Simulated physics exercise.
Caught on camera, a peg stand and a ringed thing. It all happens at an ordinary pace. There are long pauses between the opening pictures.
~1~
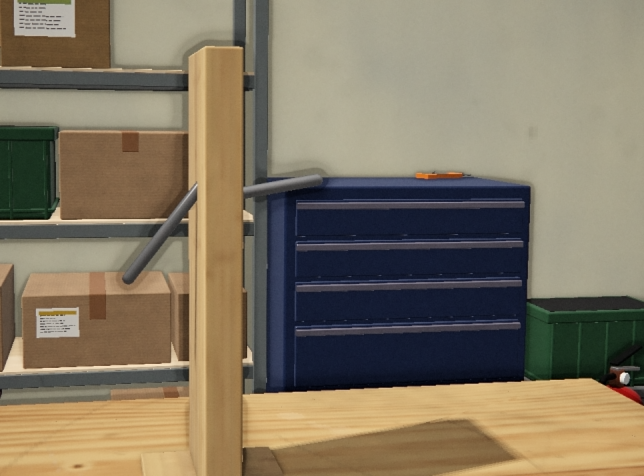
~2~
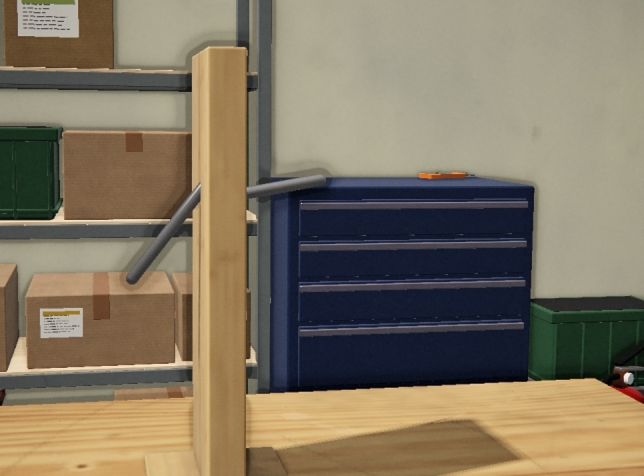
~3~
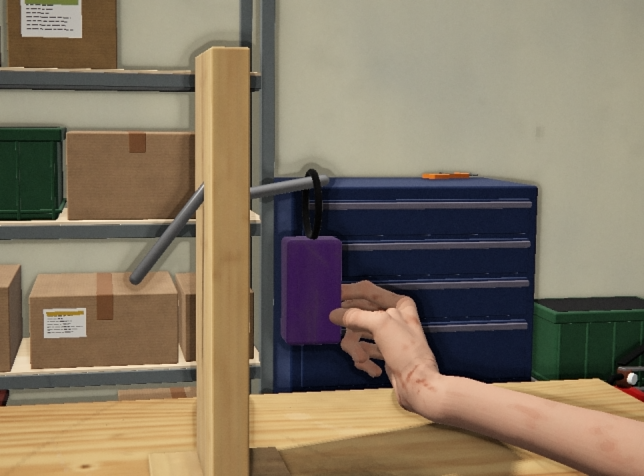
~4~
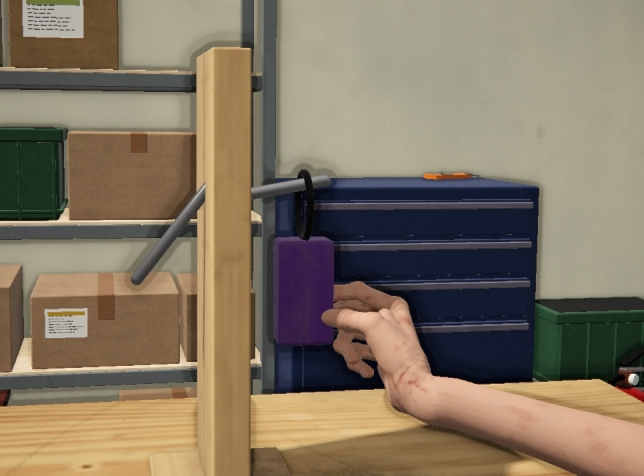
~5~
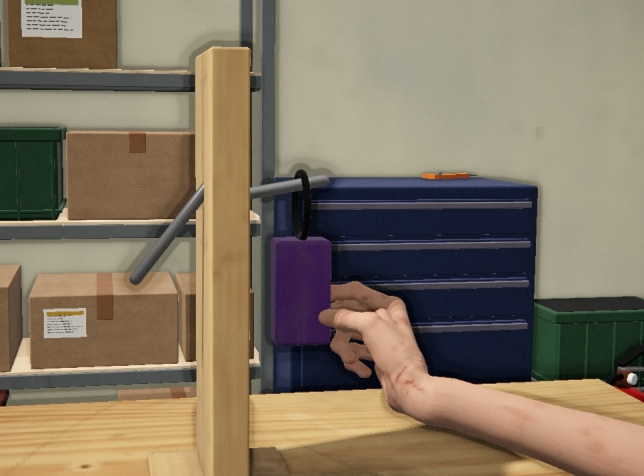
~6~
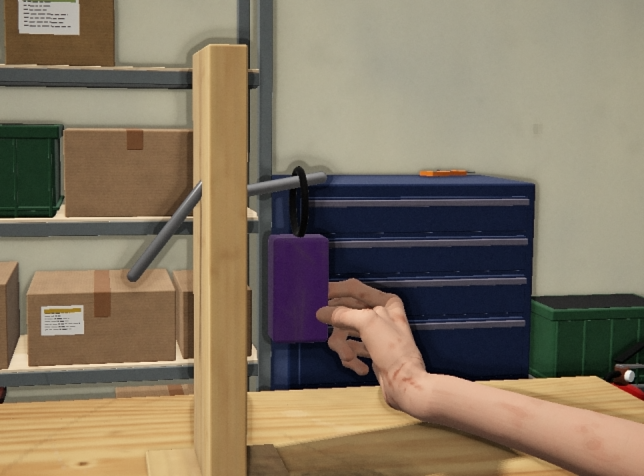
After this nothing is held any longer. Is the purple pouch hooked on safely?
The purple pouch hangs there.
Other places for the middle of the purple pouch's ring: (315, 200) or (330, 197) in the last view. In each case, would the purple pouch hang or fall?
Try by try, it holds on; slips down.
Then, 0.20 s after the last picture, purple pouch at rest near (298, 255).
At rest, the purple pouch remains hooked, near (298, 255).
